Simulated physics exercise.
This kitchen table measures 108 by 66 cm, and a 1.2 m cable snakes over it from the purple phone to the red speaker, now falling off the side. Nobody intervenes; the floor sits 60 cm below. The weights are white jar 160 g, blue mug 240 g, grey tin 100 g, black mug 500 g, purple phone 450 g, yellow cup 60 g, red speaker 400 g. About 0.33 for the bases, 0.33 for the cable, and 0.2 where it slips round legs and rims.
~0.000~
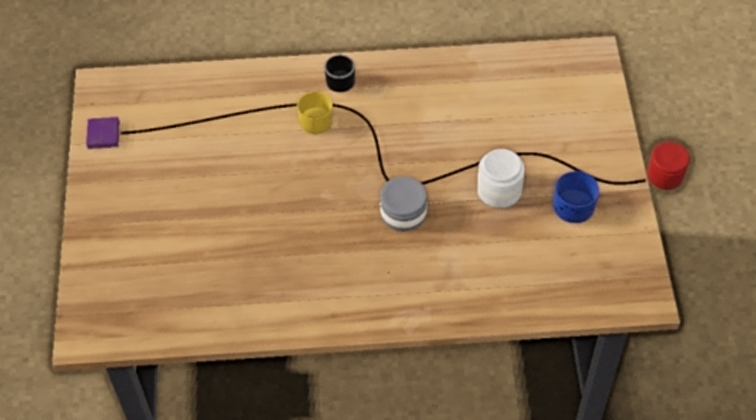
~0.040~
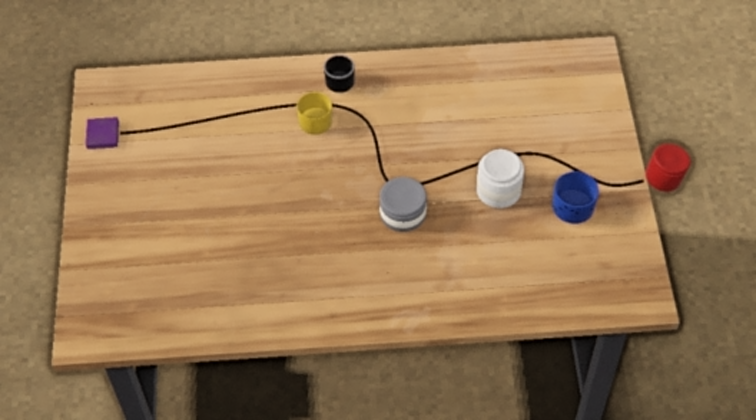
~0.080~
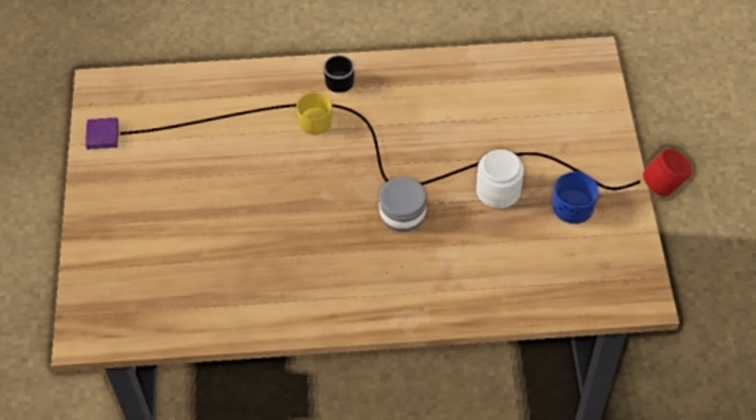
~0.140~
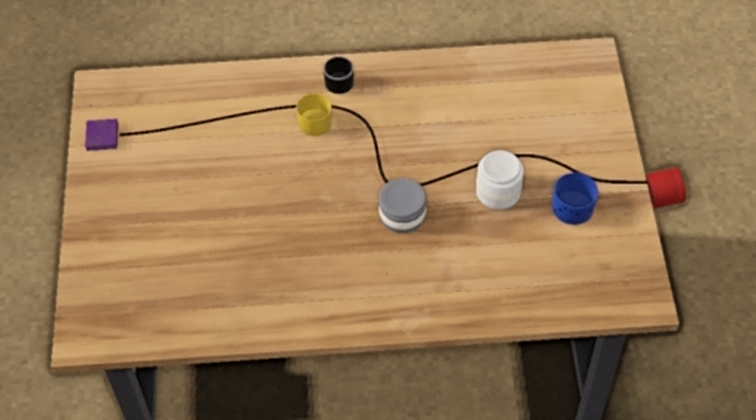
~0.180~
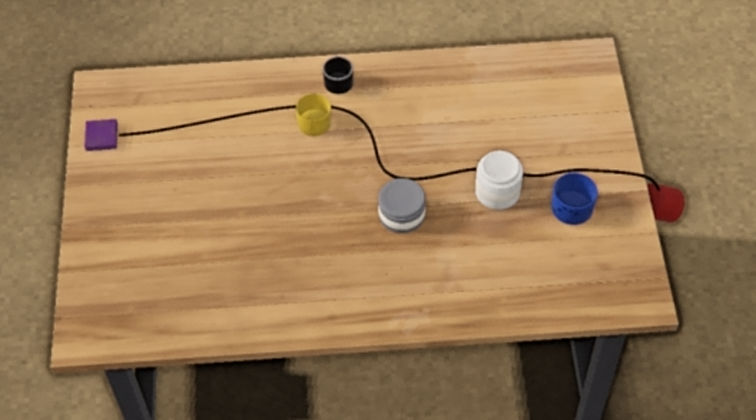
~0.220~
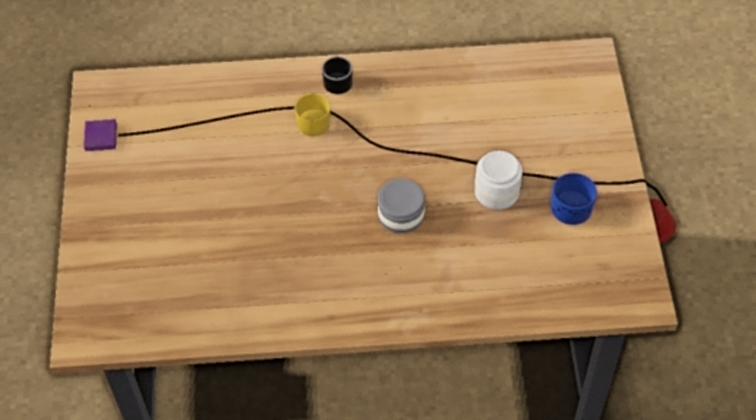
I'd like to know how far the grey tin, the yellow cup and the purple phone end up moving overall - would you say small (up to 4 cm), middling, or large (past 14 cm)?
I would say the grey tin moves a small distance, the yellow cup moves a large distance, the purple phone moves a large distance.
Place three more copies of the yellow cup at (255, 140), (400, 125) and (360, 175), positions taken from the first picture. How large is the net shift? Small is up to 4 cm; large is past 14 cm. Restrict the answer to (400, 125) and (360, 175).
The first ends up with a mid-sized displacement, the second with a short displacement.
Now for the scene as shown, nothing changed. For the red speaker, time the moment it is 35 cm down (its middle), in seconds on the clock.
Roughly 0.70 s.
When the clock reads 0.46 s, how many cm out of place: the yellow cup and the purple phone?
Shifts - yellow cup 25 cm, purple phone 10 cm.
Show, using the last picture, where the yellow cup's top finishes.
The top finishes roughly at pixel (292, 301) of the last view.
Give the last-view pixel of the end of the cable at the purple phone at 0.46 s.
Somewhere about (167, 135) in the final view.
By 0.5 s, the cable's tail end at (167, 135); yellow cup 26 cm off its start, purple phone 9 cm off its start, red speaker over the edge.
By 0.7 s, the cable's tail end at (216, 135); yellow cup 42 cm off its start, purple phone 19 cm off its start, red speaker over the edge.
By 1.0 s, the cable's tail end at (267, 139); yellow cup 42 cm off its start at (293, 301), purple phone 29 cm off its start at (249, 134), red speaker over the edge.
By 1.2 s, the cable's tail end at (313, 138); yellow cup 42 cm off its start, purple phone 37 cm off its start, red speaker over the edge.
By 2.4 s, the cable's tail end at (315, 138); yellow cup 42 cm off its start at (292, 301), purple phone 38 cm off its start at (297, 135), grey tin 0 cm off its start at (401, 197), red speaker over the edge.
